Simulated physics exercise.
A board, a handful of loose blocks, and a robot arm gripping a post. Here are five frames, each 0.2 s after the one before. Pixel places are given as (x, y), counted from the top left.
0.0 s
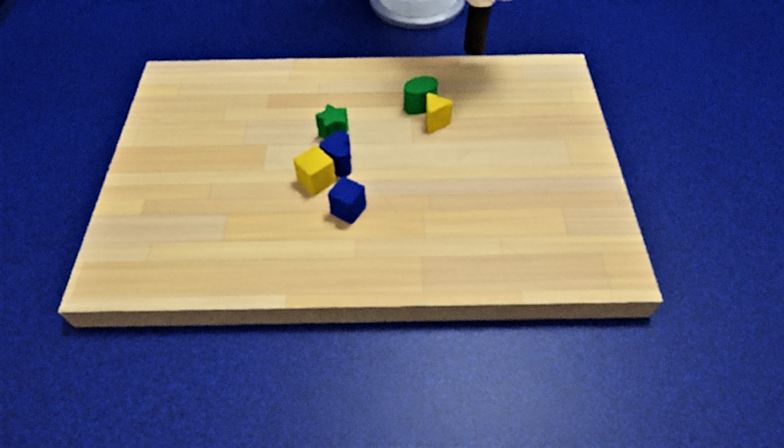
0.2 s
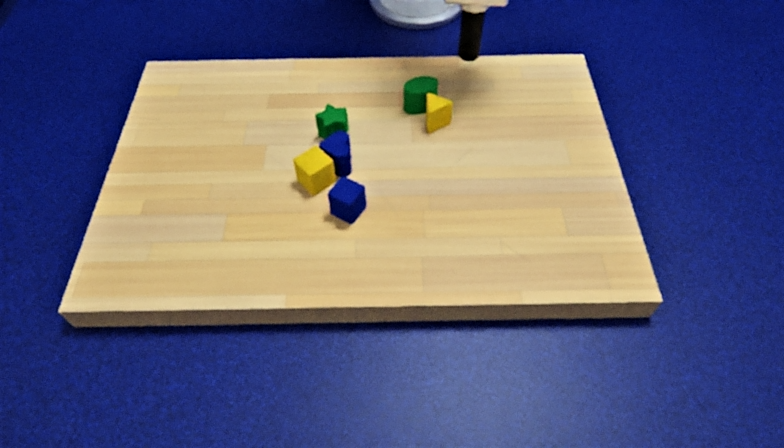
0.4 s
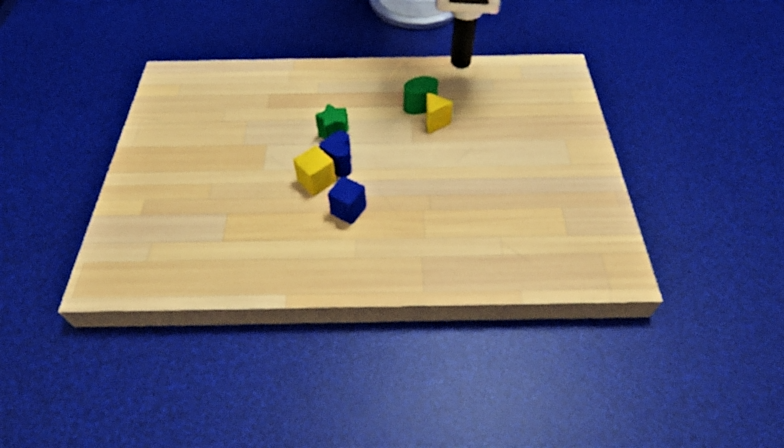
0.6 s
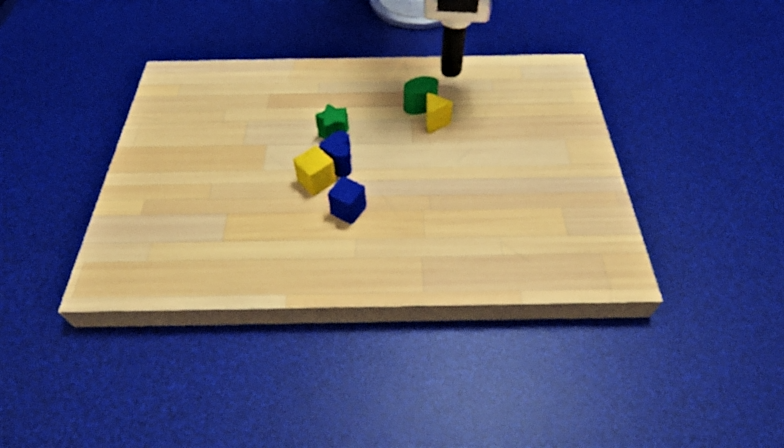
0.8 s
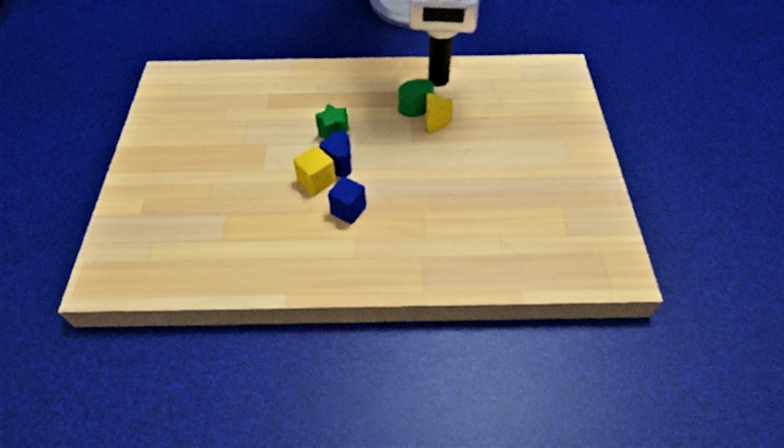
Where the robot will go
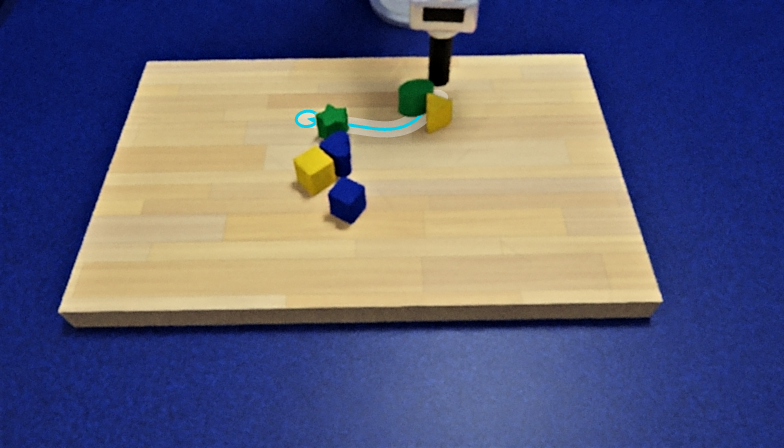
In the video, a robot arm moves a dark post down and left over a wooden board holding six coloured blocks, then slightly nudges the green oval block left beside the yellow three-sided block while the others stay still.
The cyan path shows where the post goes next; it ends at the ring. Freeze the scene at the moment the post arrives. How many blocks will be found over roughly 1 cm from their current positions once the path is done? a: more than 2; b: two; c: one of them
I'll go with a - more than 2.
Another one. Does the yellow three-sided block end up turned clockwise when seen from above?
No, I don't think so.
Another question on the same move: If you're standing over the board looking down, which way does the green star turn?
In a top view, it turns counterclockwise.
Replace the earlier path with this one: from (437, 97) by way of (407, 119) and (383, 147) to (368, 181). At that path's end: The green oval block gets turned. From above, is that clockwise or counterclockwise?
Clockwise, from overhead.
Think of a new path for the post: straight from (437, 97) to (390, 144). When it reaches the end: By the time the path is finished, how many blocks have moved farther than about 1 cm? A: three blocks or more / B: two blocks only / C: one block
(B)
Path on the board, from (437, 97) by way of (407, 125) and (357, 126) to (307, 119).
The first path, step by step. One third of the way, post (407, 109); green oval block (381, 101), turned 75° clockwise; yellow three-sided block (432, 109), turned 65° anticlockwise.
Two thirds of the way, post (355, 110); green star (322, 113), turned 50° anticlockwise; green oval block (340, 93); yellow three-sided block (432, 109), turned 65° anticlockwise.
At the end, post (304, 102); green star (295, 116), turned 130° anticlockwise; blue heart-shaped block in place; green oval block (318, 82), turned 230° clockwise; yellow three-sided block (432, 109), turned 65° anticlockwise.
